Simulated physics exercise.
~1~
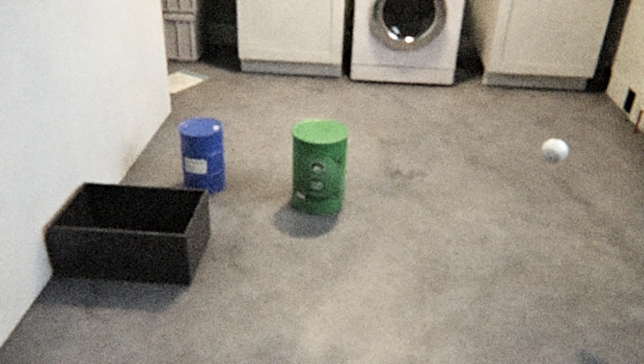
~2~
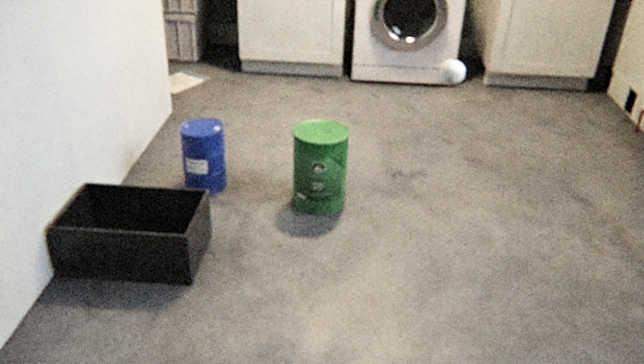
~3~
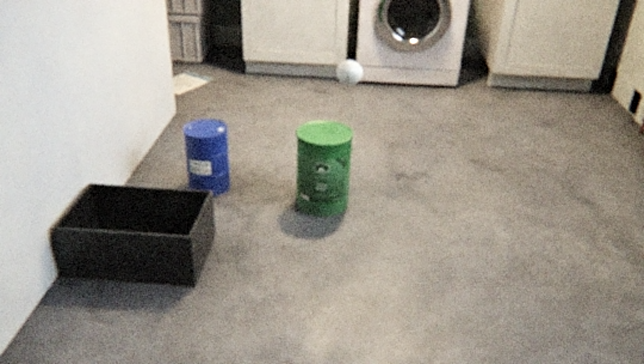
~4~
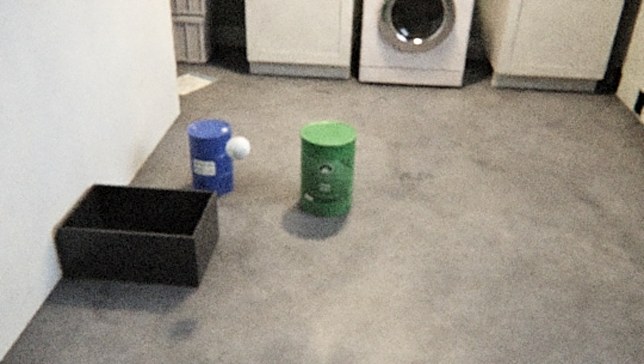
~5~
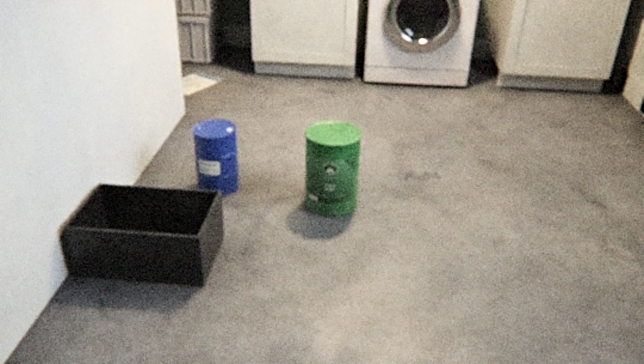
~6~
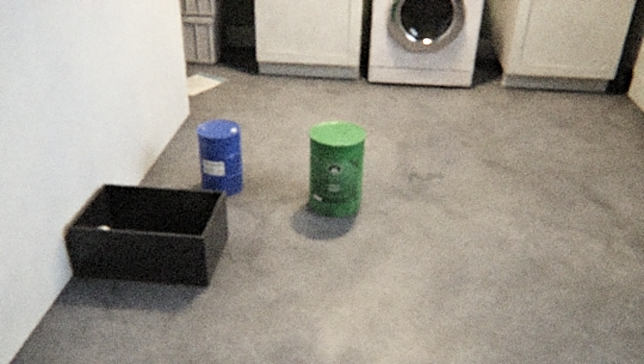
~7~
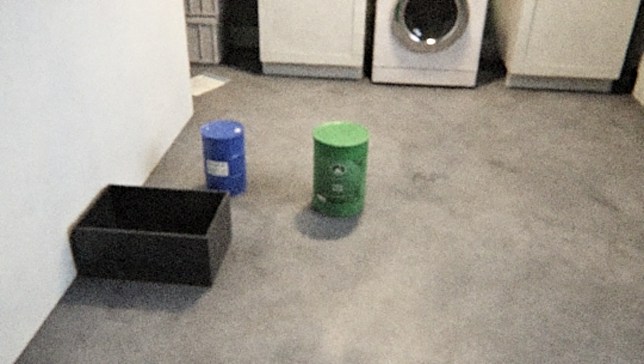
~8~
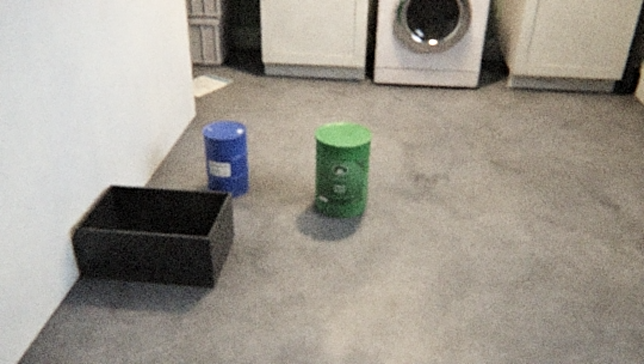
A small white ball flew in from the right, passing in front of the washing machine and moving left past the green and blue canisters, then dropped into the open black box on the floor and stayed inside, leaving both canisters standing.
